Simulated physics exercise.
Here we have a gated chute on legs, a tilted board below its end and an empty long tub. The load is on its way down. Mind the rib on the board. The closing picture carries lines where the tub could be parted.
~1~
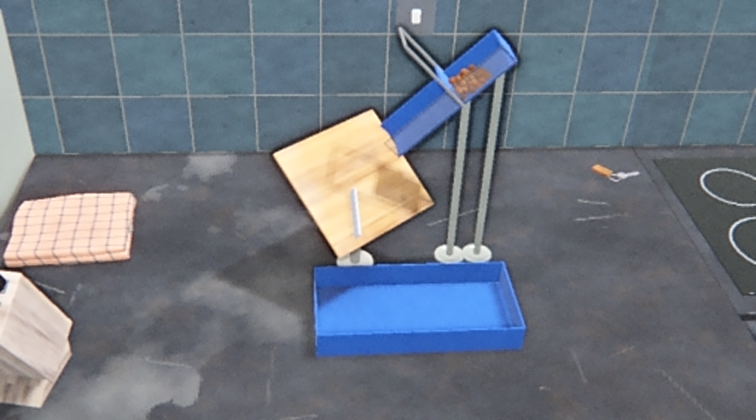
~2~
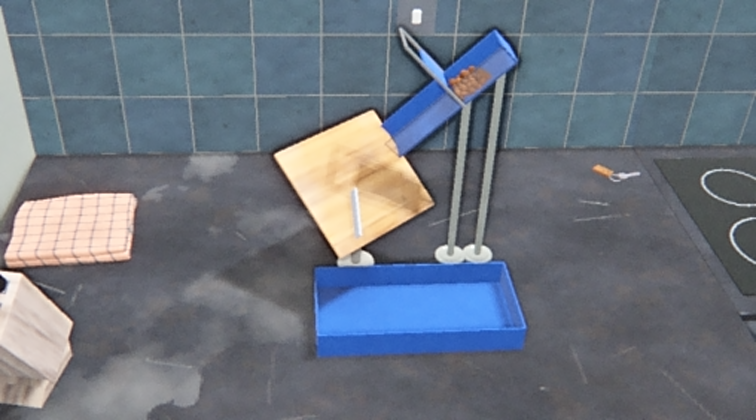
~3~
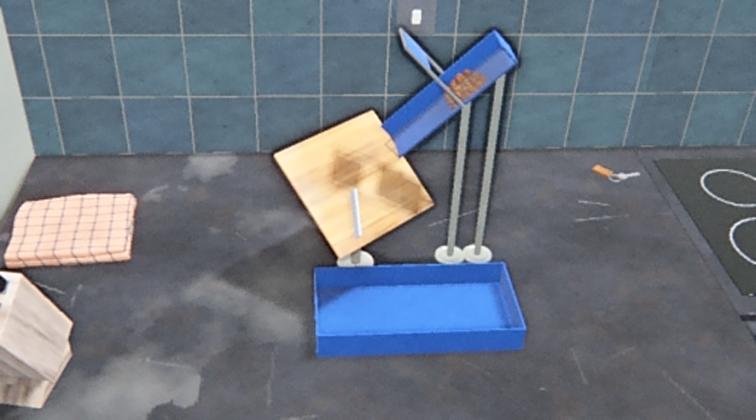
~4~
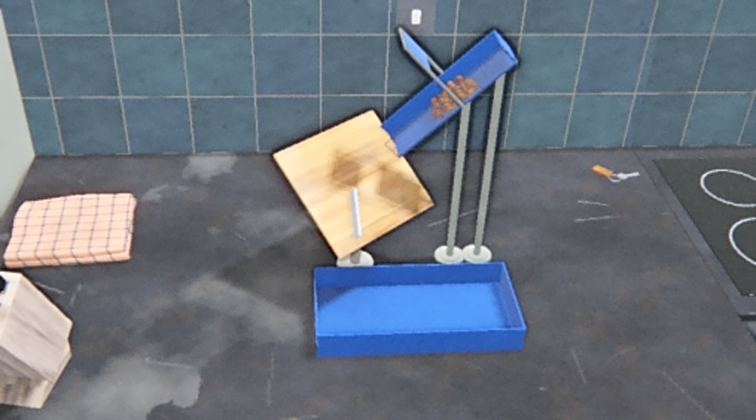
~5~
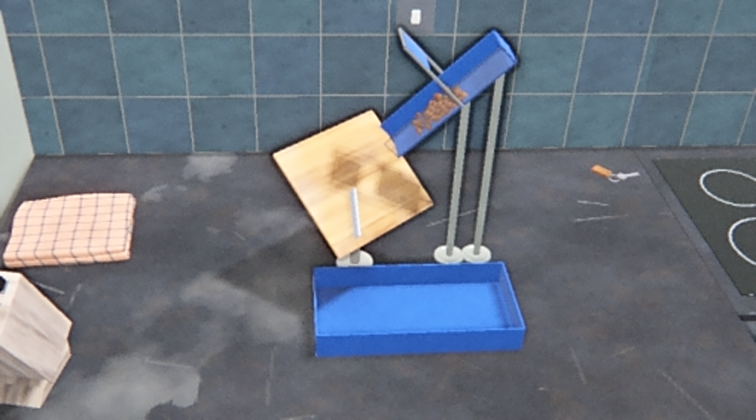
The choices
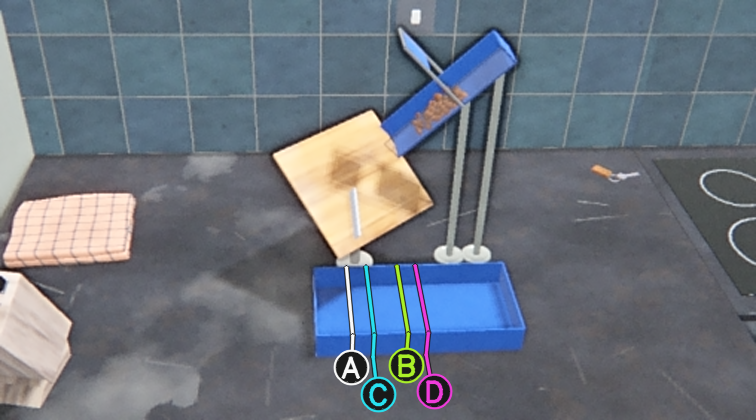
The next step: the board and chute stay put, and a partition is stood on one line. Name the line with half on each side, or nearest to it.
B is best.
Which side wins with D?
The left side.
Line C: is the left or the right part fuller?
The right side.
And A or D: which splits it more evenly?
That would be D.
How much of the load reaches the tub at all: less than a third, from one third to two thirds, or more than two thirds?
About that: More than two thirds.
On the marked copy, line A crosses the front rim at (352, 334); line B crosses the front rim at (408, 332); line C crosses the front rim at (374, 334); line D crosses the front rim at (428, 332).
For line A, of what is caught, none at all on the left of the divider, the whole lot on the right.
For line B, of what is caught, close to half on the left of the divider, close to half on the right.
For line C, of what is caught, a small share on the left of the divider, all but a few on the right.
For line D, of what is caught, the bulk on the left of the divider, close to a quarter on the right.
